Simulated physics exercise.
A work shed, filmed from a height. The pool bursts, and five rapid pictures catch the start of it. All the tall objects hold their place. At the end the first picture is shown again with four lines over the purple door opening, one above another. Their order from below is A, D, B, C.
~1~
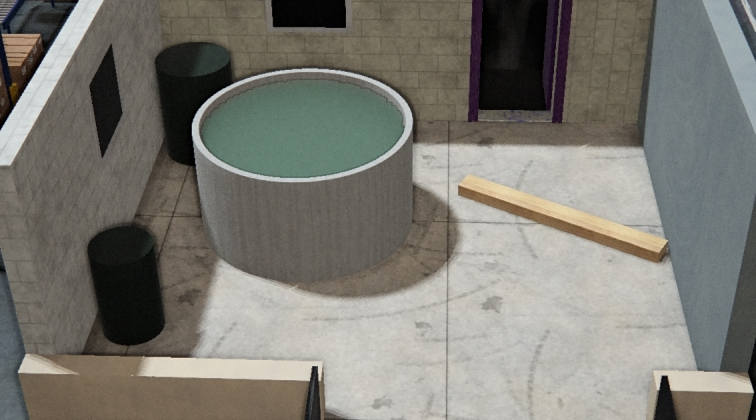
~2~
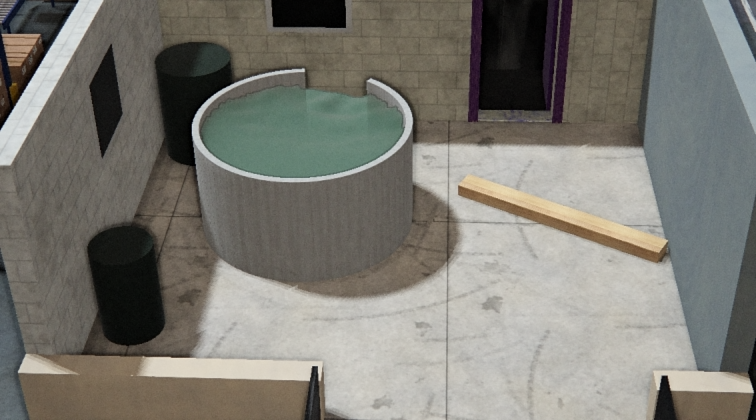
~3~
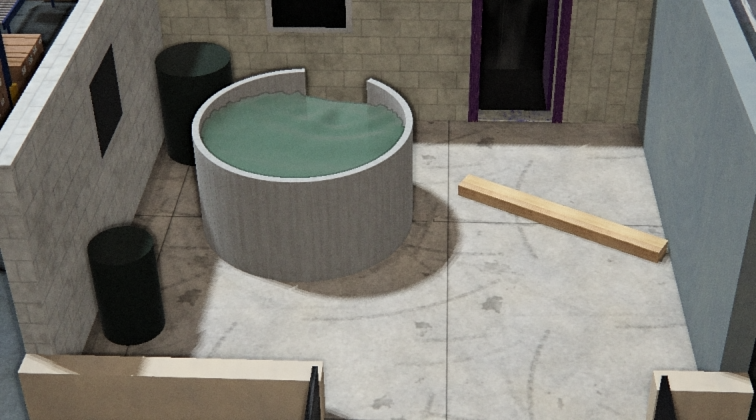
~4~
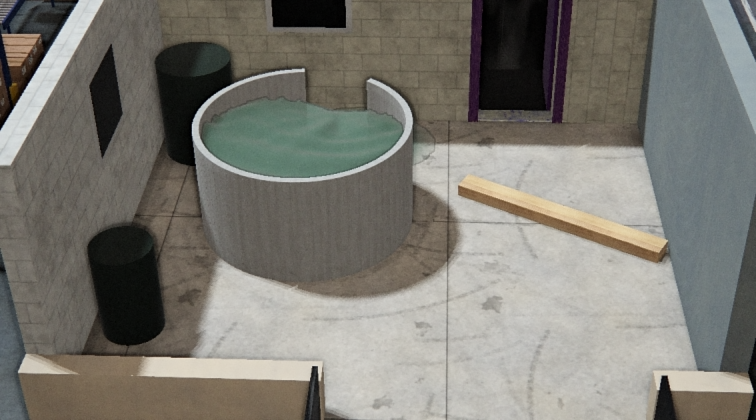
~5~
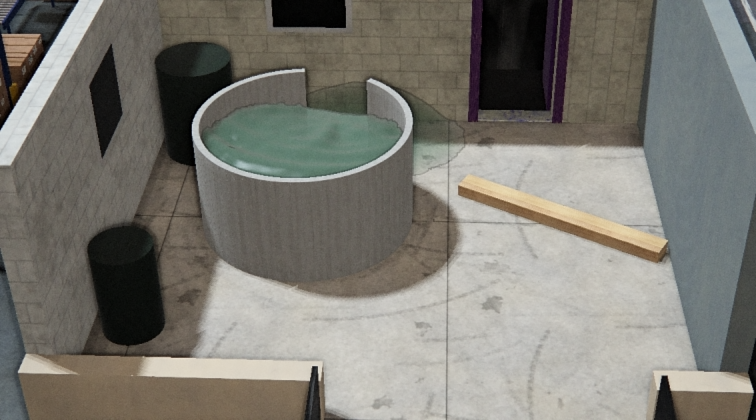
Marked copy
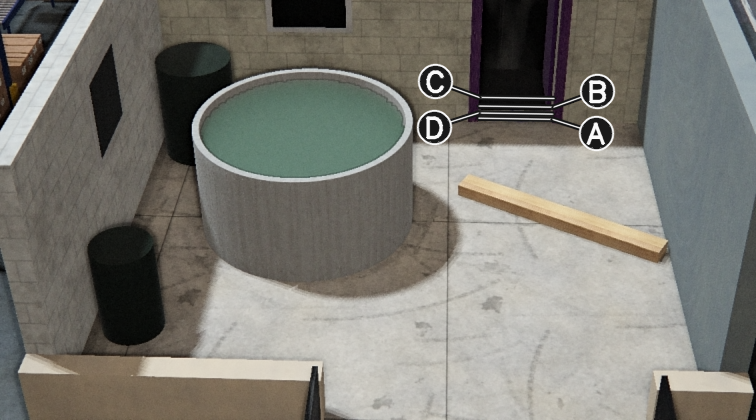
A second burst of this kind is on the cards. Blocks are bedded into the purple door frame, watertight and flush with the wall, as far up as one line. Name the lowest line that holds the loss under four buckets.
Line B.
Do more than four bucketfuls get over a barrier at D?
Yes, that goes wrong.
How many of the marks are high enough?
Two of the four.
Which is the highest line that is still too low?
The answer is D.
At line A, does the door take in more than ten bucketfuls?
Yes, clearly.
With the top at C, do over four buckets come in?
No.
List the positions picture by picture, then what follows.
Water in the pool at rest, its middle at (303, 128); foot of the purple doorway at (515, 121); open gate at (487, 361), in the first frame.
Water covers 1 % of the ground, its front hidden from here, in the second frame.
Water covers 3 % of the ground, its front hidden from here, in the third frame.
Water covers 7 % of the ground, its front hidden from here, in the fourth frame.
Front seen at (446, 117), 10 % of the ground wet, in the fifth frame.
On the marked copy, A at (515, 118); B at (516, 106); C at (516, 97); D at (515, 113); from the bottom up A, D, B, C.
If A is chosen, dozens of bucketfuls pour in.
If B is chosen, a splash gets over, under a bucket.
If C is chosen, nothing gets over.
If D is chosen, about 8 bucketfuls get in.
